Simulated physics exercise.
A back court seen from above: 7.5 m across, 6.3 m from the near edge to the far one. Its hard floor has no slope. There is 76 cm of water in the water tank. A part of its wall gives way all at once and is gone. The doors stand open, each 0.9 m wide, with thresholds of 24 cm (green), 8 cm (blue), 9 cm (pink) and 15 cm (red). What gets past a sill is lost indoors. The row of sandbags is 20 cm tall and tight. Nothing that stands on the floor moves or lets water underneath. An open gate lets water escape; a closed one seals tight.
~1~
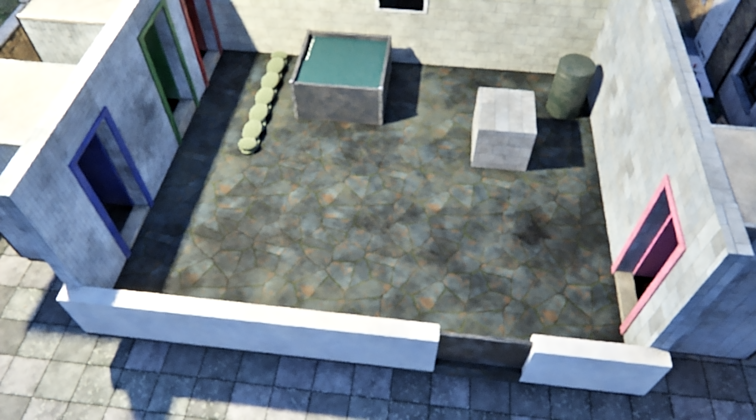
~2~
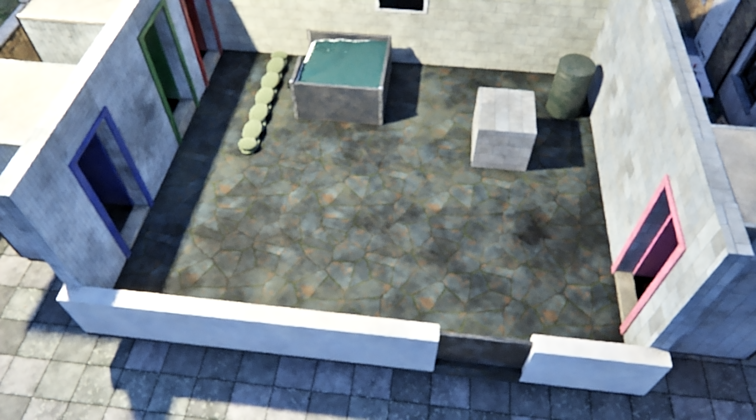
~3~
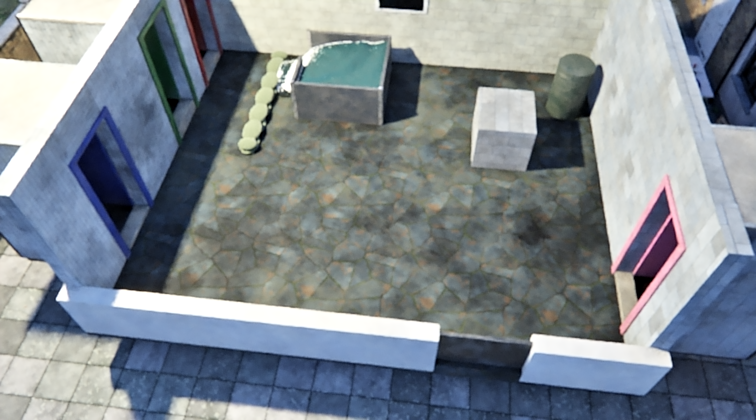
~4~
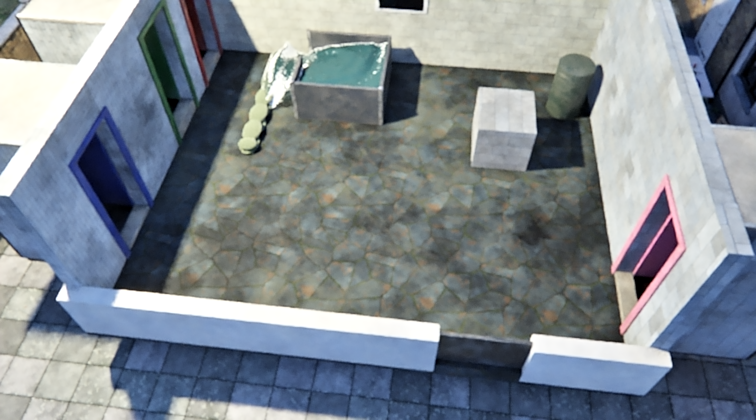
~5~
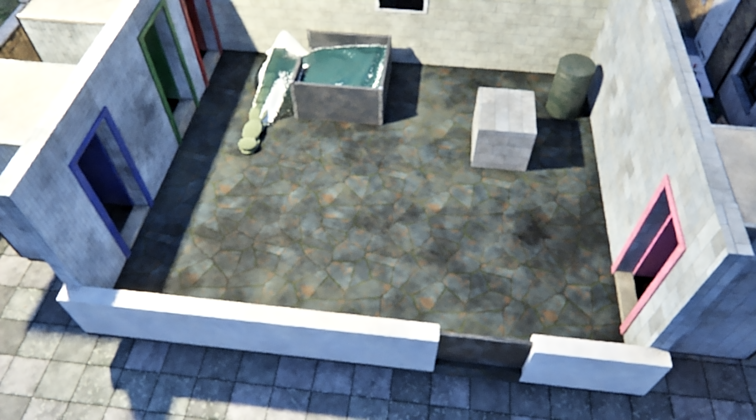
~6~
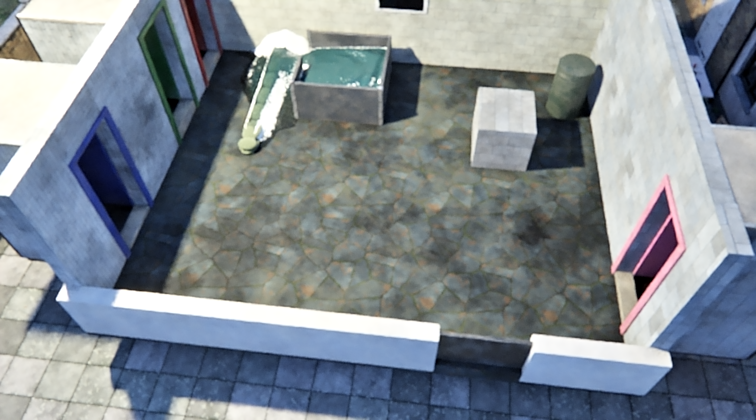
Water stands blue-green in a grey tank at the back of a walled courtyard, seen from above by a still camera. A row of round green bushes lies left of it, with blue, green and red doorways along the left, a pale block and green barrel at right, and a pink-edged opening beyond. White, foamy water bursts from the tank's left side, washes over the bushes and spreads forward along the row.
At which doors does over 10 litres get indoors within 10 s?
The water let in: At the green door it keeps below the limit; at the blue door it stays under the limit; at the pink door it stays under the limit; at the red door it passes the limit.
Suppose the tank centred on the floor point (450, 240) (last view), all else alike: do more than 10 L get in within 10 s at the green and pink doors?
Against that limit: Green not over, pink below.
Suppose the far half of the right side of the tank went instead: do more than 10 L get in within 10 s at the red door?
Then: Red under.
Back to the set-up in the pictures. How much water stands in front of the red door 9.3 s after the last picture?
Some 3.0 cm.
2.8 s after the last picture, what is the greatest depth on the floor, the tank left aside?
Roughly 29 cm.
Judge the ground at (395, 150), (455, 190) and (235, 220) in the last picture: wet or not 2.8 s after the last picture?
In that order: Not reached, still dry, flooded.
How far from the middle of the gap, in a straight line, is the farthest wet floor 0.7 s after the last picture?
Roughly 4.0 m.
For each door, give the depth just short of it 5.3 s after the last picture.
In cm: Green 5, blue 4, pink 0, red 6.
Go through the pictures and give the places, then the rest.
The water tank at (343, 62) is whole and still, 76 cm deep, in the first frame.
Water pours out at (309, 68) and has run 0.5 m, to a hidden place; typically 9 cm deep outside, 76 cm at the water tank's back, in the second frame.
Water pours out at (309, 69) and has run 0.8 m, to (277, 93); typically 17 cm deep outside, 76 cm at the water tank's back, in the third frame.
Water pours out at (309, 70) and has run 1.1 m, to (272, 107); typically 14 cm deep outside, 70 cm at the water tank's back, in the fourth frame.
Water pours out at (309, 69) and has run 1.5 m, to (266, 124); typically 10 cm deep outside, 63 cm at the water tank's back, in the fifth frame.
Water pours out at (309, 69) and has run 2.0 m, to (259, 145); typically 8 cm deep outside, 66 cm at the water tank's back, in the sixth frame.
Then, 0.7 s after the last picture water covers 15 % of the floor and is deepest (50 cm) near (283, 76); green door not reached, blue door not reached, pink door not reached, red door 34 cm at the sill, 12 L in.
Then, 1.5 s after the last picture water covers 25 % of the floor and is deepest (38 cm) near (283, 76); green door 11 cm at the sill, 0 L in, blue door not reached, pink door not reached, red door 26 cm at the sill, 77 L in.
Then, 2.8 s after the last picture water covers 45 % of the floor and is deepest (29 cm) near (283, 76); green door 6 cm at the sill, 0 L in, blue door 4 cm at the sill, 0 L in, pink door not reached, red door 14 cm at the sill, 101 L in.
Then, 5.3 s after the last picture water covers 55 % of the floor and is deepest (16 cm) near (283, 76); green door 5 cm at the sill, 0 L in, blue door 4 cm at the sill, 0 L in, pink door not reached, red door 6 cm at the sill, 103 L in.
Then, 9.3 s after the last picture water covers 85 % of the floor and is deepest (10 cm) near (283, 76); green door 3 cm at the sill, 0 L in, blue door 6 cm at the sill, 1 L in, pink door 6 cm at the sill, 0 L in, red door 3 cm at the sill, 104 L in.
